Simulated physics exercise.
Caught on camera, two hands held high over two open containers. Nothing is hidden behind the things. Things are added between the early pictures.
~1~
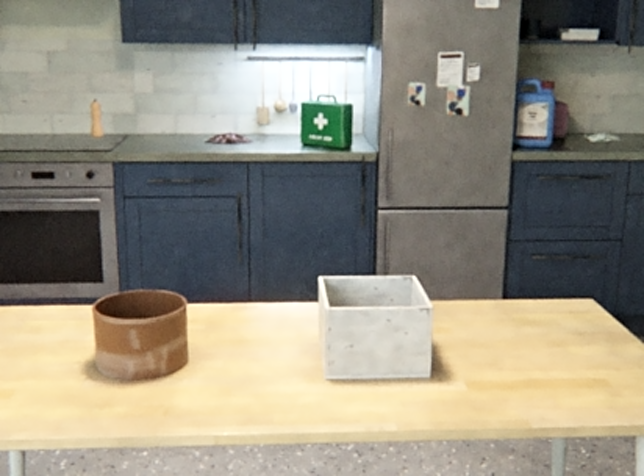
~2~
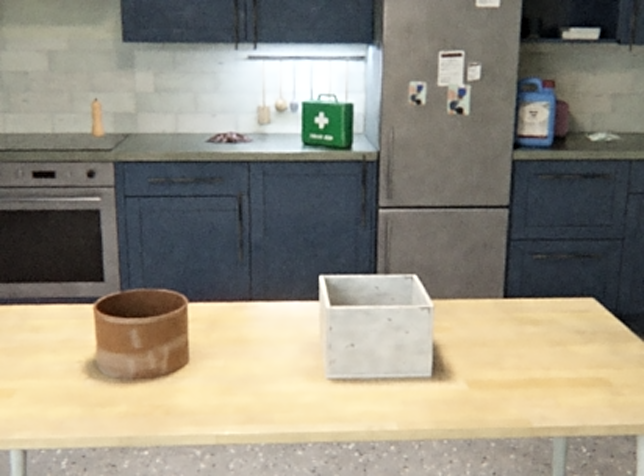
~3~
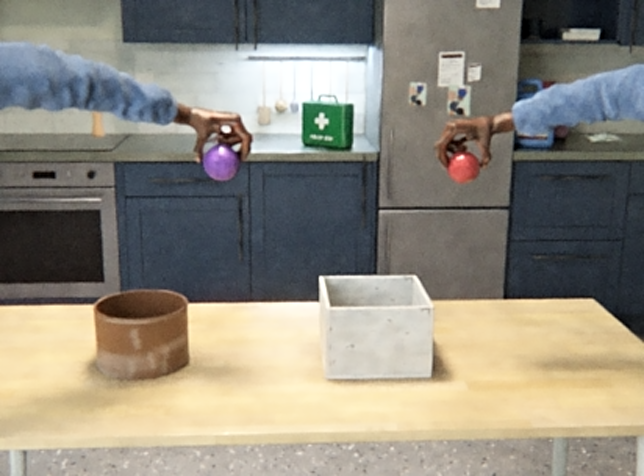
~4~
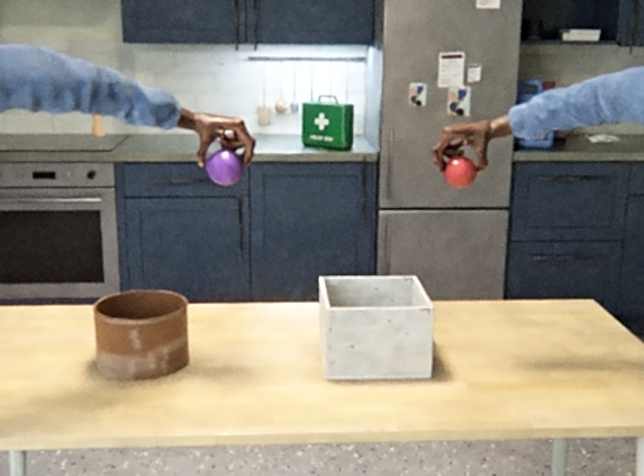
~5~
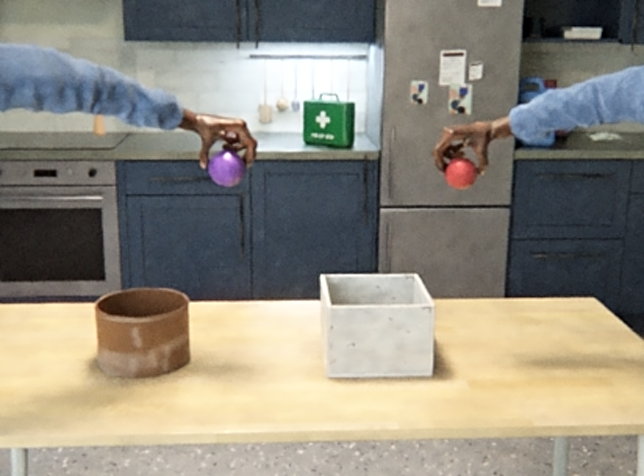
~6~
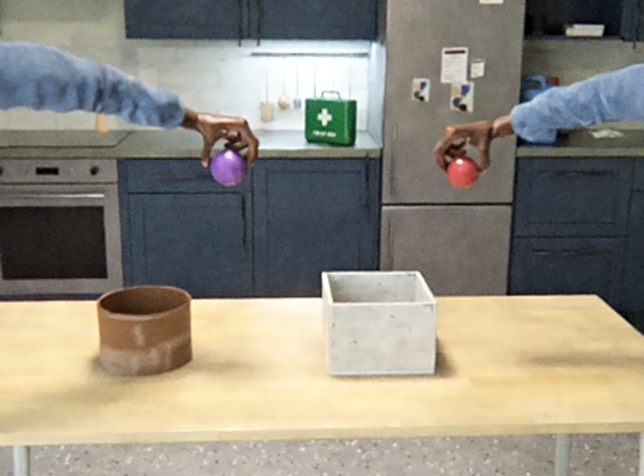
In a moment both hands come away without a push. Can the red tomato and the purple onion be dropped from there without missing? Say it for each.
Outcome: The red tomato falls beside it; the purple onion falls beside it.
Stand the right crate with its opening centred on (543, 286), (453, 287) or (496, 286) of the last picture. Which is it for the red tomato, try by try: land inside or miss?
One after another: It lands outside; drops into the container; goes in.
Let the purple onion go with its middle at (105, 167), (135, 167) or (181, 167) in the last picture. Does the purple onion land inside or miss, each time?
The purple onion lands inside; goes in; ends up inside.
Then, 0.16 s past the last view, red tomato travelled about its own width near (461, 205); purple onion travelled about its own width near (230, 201).
Then, 0.24 s past the last view, red tomato in the air near (458, 263); purple onion in the air near (231, 259).
Then, 0.30 s past the last view, red tomato in the air near (455, 322); purple onion in the air near (232, 320).
Finally, the red tomato ends up outside, near (454, 338); the purple onion ends up outside, near (232, 340).
